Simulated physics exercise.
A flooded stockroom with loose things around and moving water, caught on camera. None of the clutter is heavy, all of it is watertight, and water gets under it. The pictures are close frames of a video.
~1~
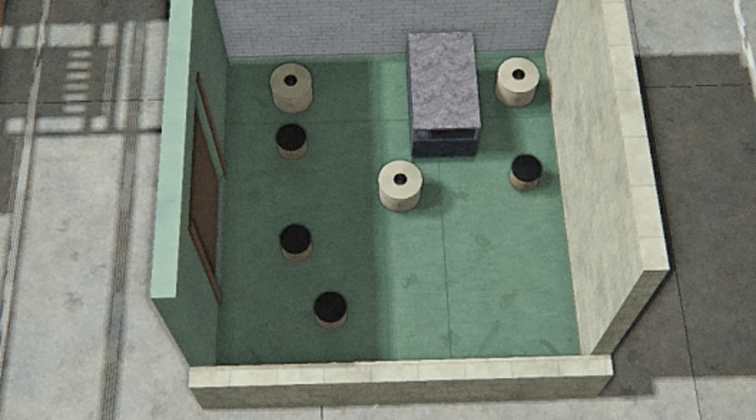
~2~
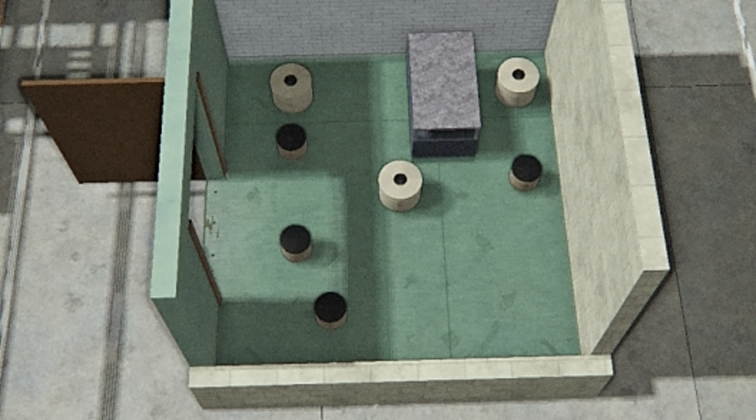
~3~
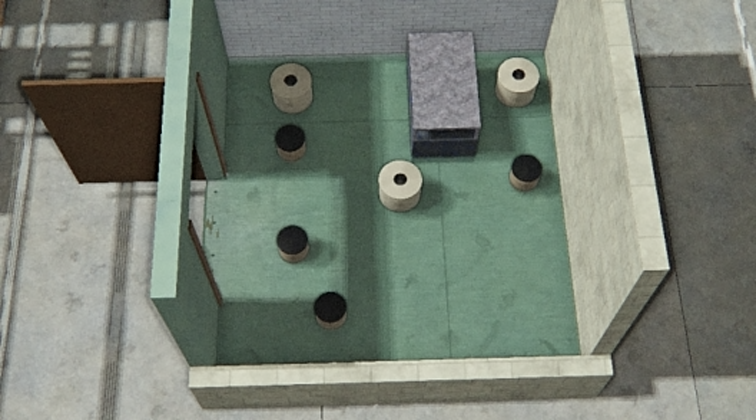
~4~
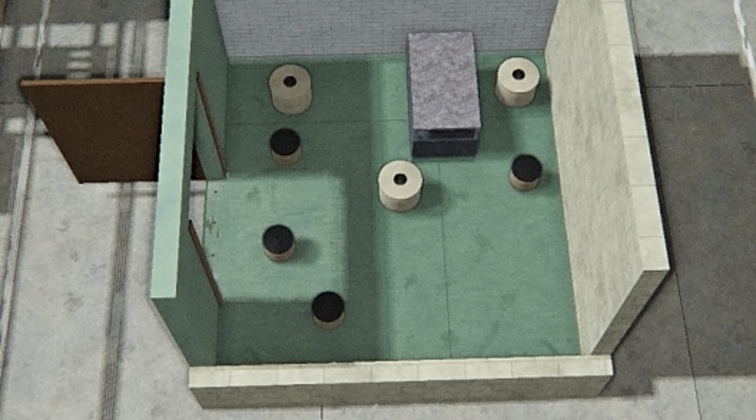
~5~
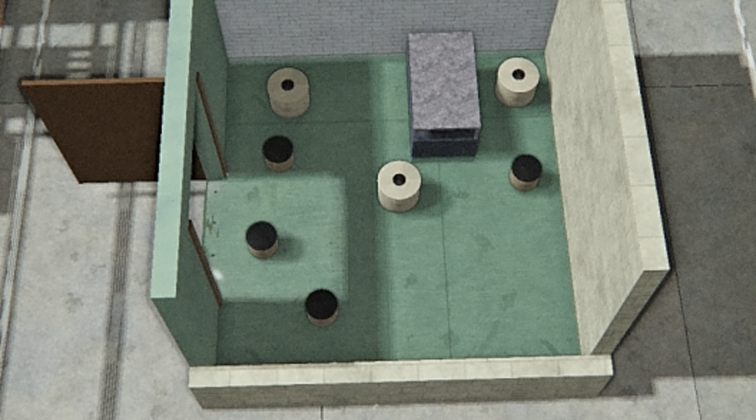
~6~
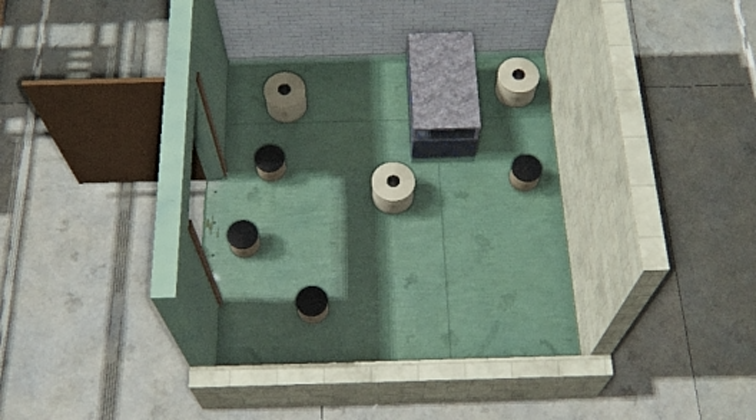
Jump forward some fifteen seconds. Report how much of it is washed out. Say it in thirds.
The answer is two thirds or more.
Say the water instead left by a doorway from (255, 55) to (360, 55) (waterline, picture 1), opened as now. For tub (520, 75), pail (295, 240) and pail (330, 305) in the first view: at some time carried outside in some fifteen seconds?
Going through them, number one is held back, number two is flushed away and number three is held back.
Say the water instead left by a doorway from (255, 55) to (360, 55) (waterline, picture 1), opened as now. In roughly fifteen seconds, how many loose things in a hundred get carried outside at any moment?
About 60 %.
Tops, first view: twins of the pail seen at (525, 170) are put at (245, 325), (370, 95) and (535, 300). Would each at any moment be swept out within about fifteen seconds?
Outcome for each, listed in order: Leaves, does not leave, does not leave.
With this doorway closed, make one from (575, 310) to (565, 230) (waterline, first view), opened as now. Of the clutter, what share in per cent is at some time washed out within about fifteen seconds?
Around 30 in a hundred.
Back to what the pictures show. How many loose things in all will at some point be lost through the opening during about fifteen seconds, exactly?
The total is 5.
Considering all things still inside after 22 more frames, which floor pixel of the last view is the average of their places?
(483, 171).
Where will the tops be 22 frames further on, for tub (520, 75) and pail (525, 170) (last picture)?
Approximately (511, 101) for the first and (460, 212) for the second.
A moment on, 1 of 7 are out; 6 afloat.
Next, 3 of 7 are out; 4 afloat.
Later, 5 of 7 are out; 2 afloat.
In the end, 5 of 7 are out; 1 afloat.
